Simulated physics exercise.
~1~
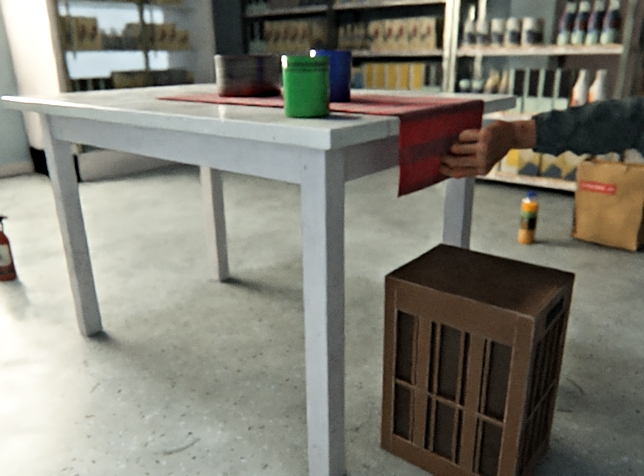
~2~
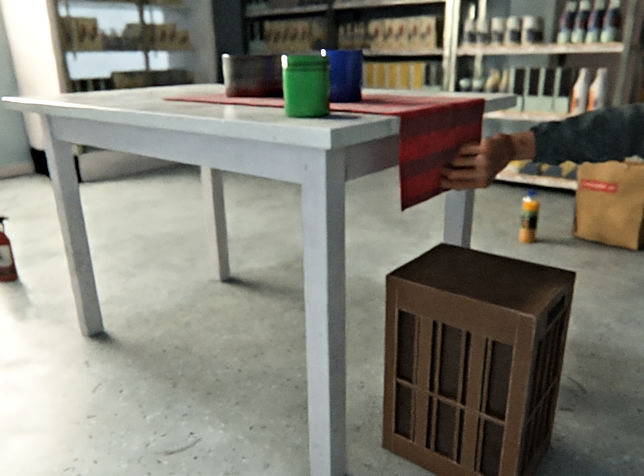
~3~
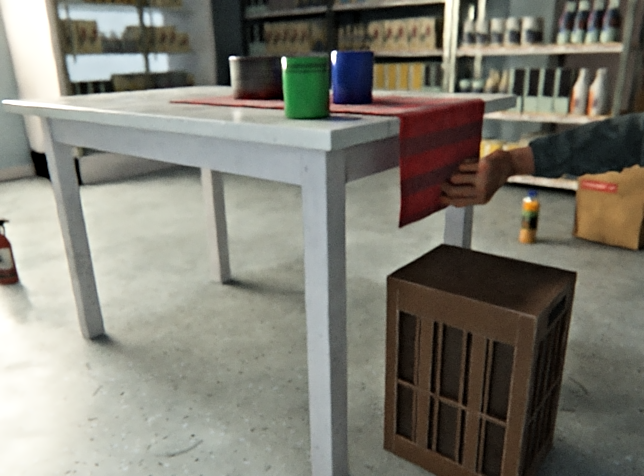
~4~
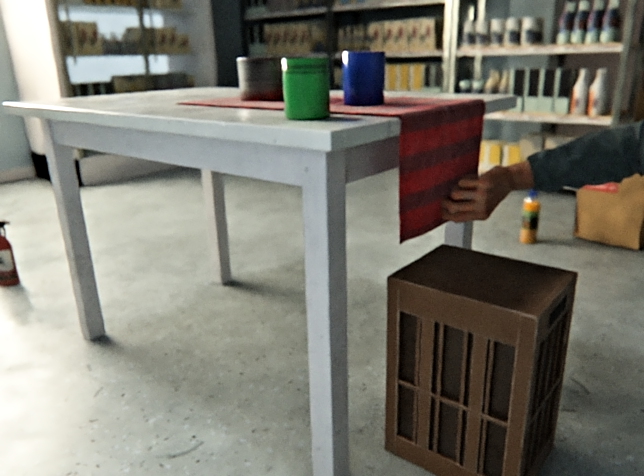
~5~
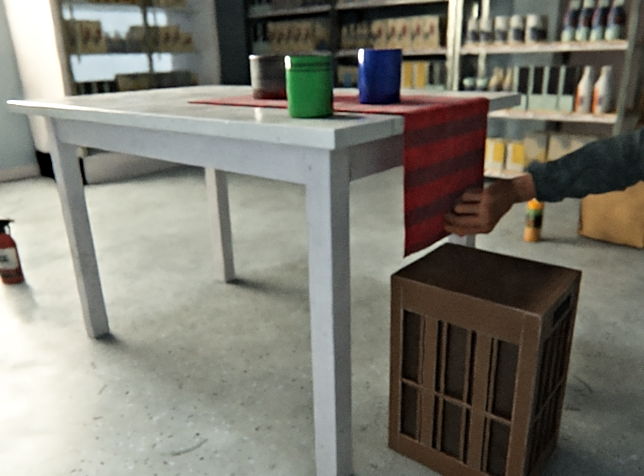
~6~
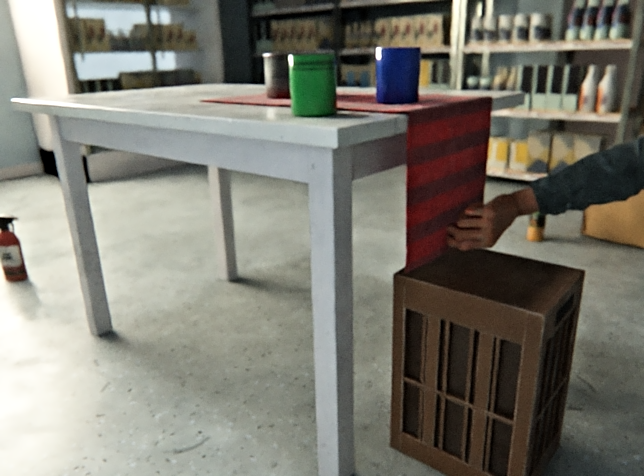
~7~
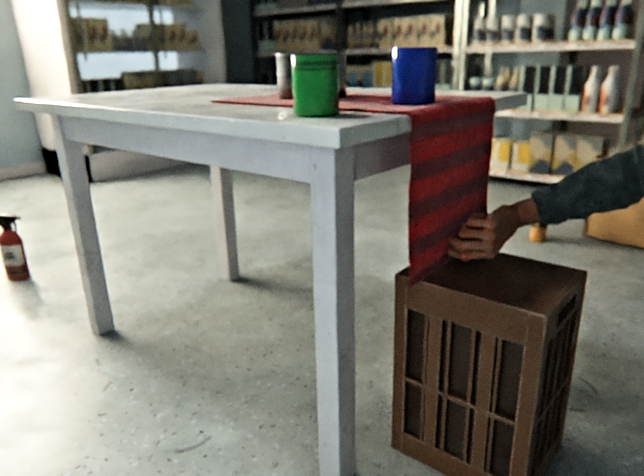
A hand draws a red towel down to a crate, carrying a blue mug and pot right.
